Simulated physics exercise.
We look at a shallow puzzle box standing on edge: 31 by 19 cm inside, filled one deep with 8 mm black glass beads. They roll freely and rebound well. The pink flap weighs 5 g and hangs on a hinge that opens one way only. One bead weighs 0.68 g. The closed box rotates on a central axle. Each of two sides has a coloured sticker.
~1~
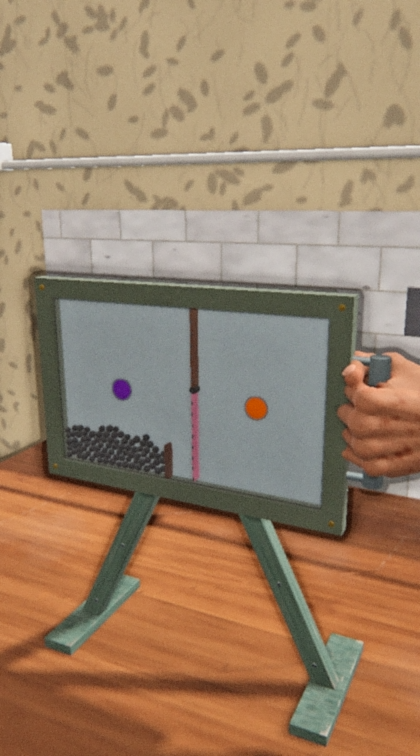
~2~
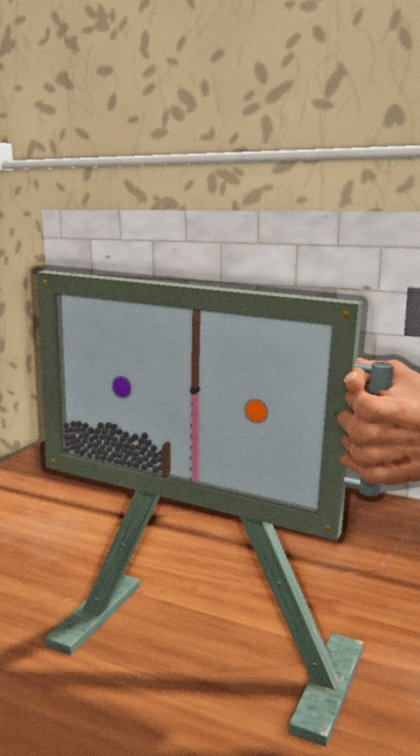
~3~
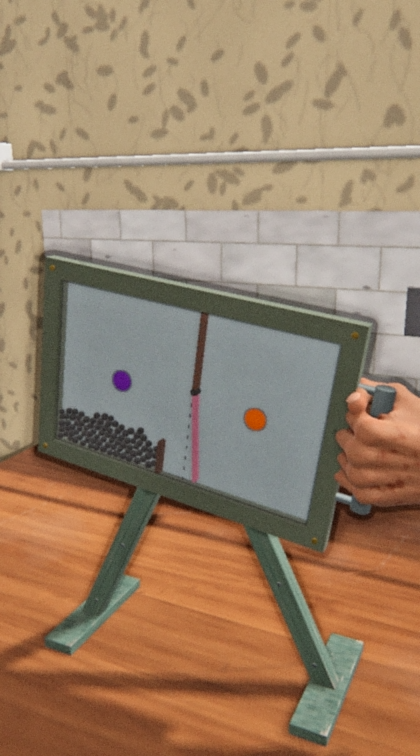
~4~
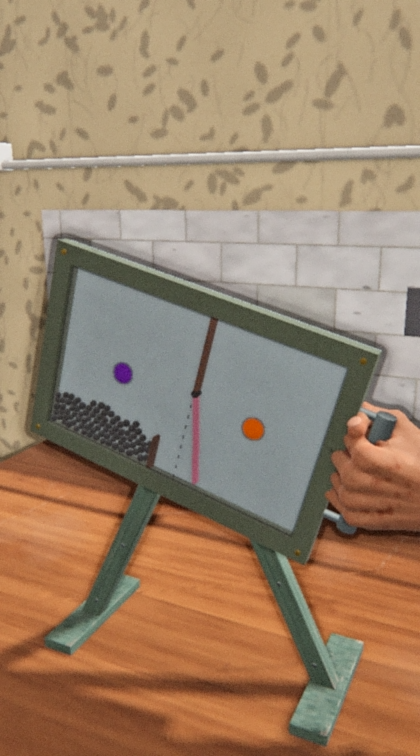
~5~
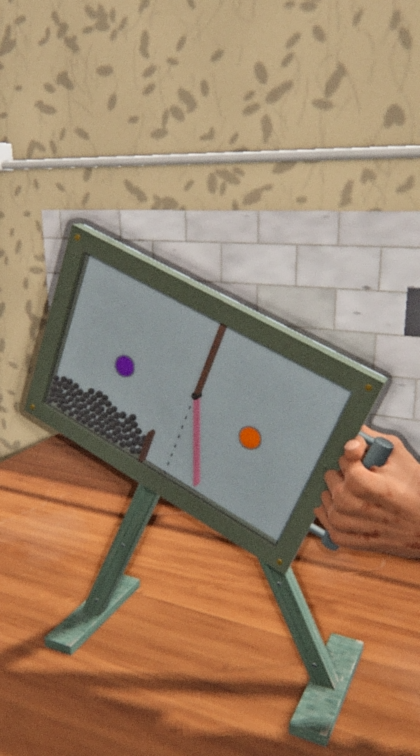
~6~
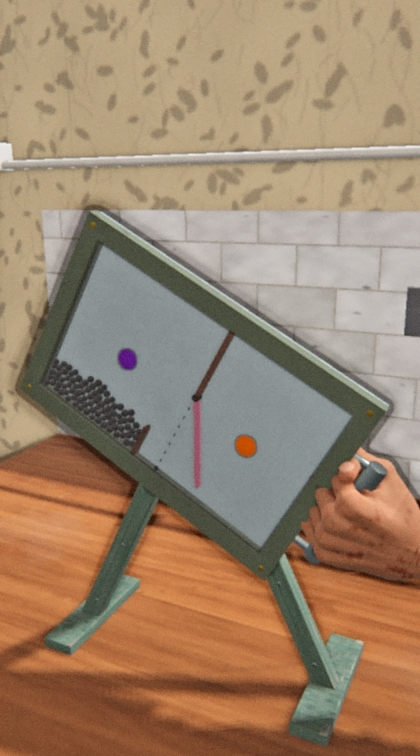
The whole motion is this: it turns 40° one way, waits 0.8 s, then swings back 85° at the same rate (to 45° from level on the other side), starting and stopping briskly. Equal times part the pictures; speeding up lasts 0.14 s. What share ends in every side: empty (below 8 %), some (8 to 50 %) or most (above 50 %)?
Orange some, purple most.
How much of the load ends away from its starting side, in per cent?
Roughly 20 per cent.
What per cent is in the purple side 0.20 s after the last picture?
Roughly 100 per cent.
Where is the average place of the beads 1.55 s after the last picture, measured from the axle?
Some 3 cm left and 8 cm below.
Then, 0.20 s later than the last picture, it stands 40° clockwise; the beads' middle is 11 cm left of and level with the centre; purple 100 %; pink flap open 40°.
Then, 1.55 s later than the last picture, it stands 3° anticlockwise; the beads' middle is 3 cm left of and 8 cm below the centre; orange 20 %, purple 80 %; pink flap shut.
Then, 2.10 s later than the last picture, it stands 45° anticlockwise; the beads' middle is 1 cm right of and 10 cm below the centre; orange 20 %, purple 80 %; pink flap shut.
All still 2.8 s after it, it stands 45° anticlockwise; orange 20 %, purple 80 %; pink flap shut.
